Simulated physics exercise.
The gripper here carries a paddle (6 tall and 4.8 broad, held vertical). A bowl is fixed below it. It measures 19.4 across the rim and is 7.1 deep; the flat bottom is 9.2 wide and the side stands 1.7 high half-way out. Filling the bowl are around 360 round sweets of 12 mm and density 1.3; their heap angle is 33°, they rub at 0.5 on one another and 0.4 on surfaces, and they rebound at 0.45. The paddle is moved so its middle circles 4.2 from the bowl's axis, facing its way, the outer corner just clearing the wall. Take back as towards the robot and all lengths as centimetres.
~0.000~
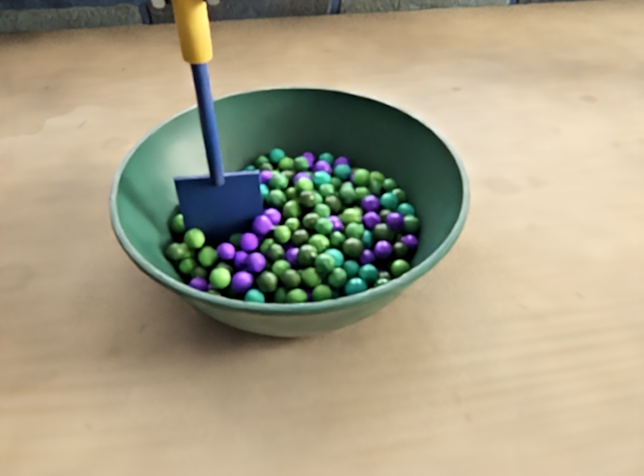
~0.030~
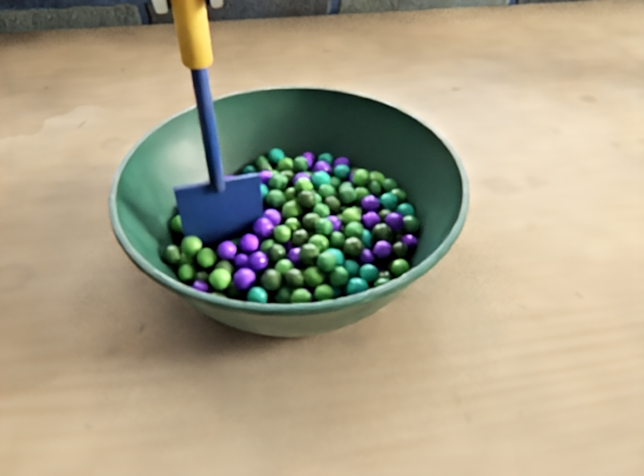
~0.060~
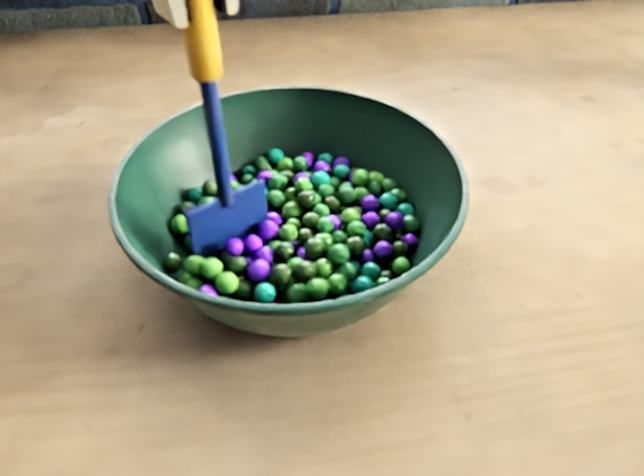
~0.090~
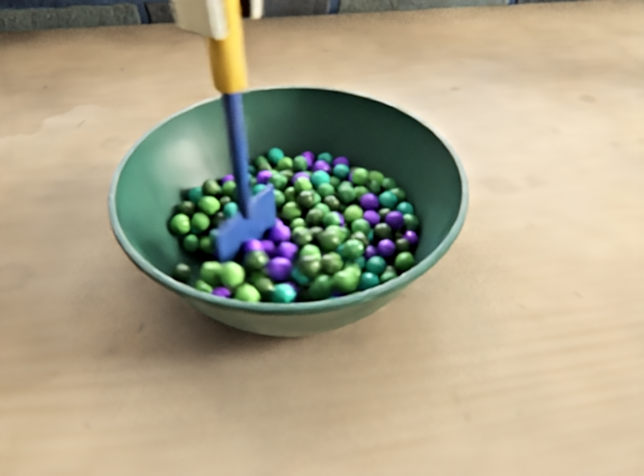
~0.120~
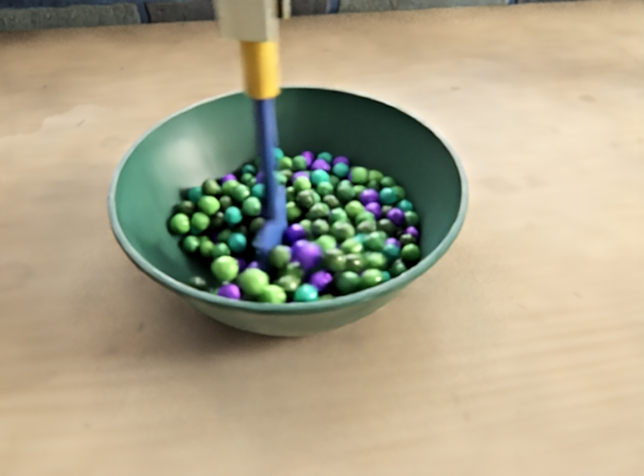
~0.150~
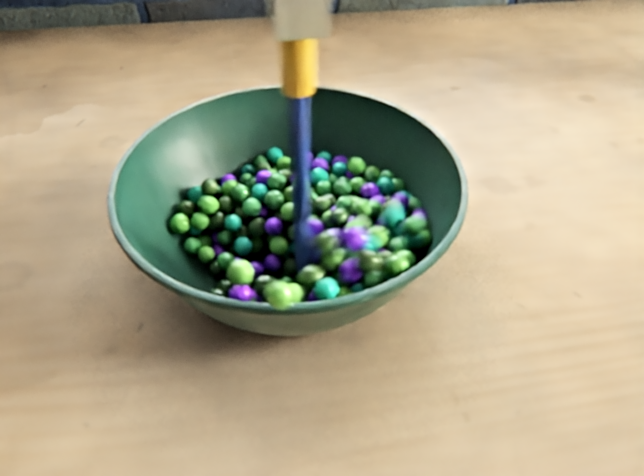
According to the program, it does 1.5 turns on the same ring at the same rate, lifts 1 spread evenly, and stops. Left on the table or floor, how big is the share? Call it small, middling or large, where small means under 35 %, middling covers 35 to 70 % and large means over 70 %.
I would call it small.
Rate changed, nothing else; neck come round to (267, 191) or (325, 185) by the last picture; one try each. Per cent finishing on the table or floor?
Near 10 in a hundred for the first and near 25 in a hundred for the second.
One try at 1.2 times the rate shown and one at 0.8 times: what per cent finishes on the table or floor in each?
Roughly 30 and 10 per cent.
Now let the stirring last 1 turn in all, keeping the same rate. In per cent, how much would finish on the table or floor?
About 15 per cent.
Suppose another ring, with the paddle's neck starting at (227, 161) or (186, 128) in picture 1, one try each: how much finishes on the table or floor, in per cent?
First try about 10 per cent, second try about 15 per cent.
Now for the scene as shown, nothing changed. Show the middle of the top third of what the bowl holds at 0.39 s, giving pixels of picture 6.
Upper-third centre: Approx. (258, 132) px.
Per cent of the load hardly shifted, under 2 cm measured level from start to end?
Something close to 5 percent, I'd say.
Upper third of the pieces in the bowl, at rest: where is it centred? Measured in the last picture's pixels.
Roughly pixel (351, 189).
By 0.39 s, 266° round, highest piece 10 above the table; 331 in the bowl, 10 on the table or floor, 18 in flight or on the tool.
By 0.63 s, 79° round, highest piece 9 above the table; 312 in the bowl, 44 on the table or floor, 3 in flight or on the tool.
By 0.95 s, 180° round, highest piece 7 above the table; 300 in the bowl, 59 on the table or floor.
By 1.65 s, 180° round, highest piece 7 above the table; 300 in the bowl, 59 on the table or floor.
Final count, 300 in the bowl, 59 on the table or floor. That is 16 % on the table or floor.
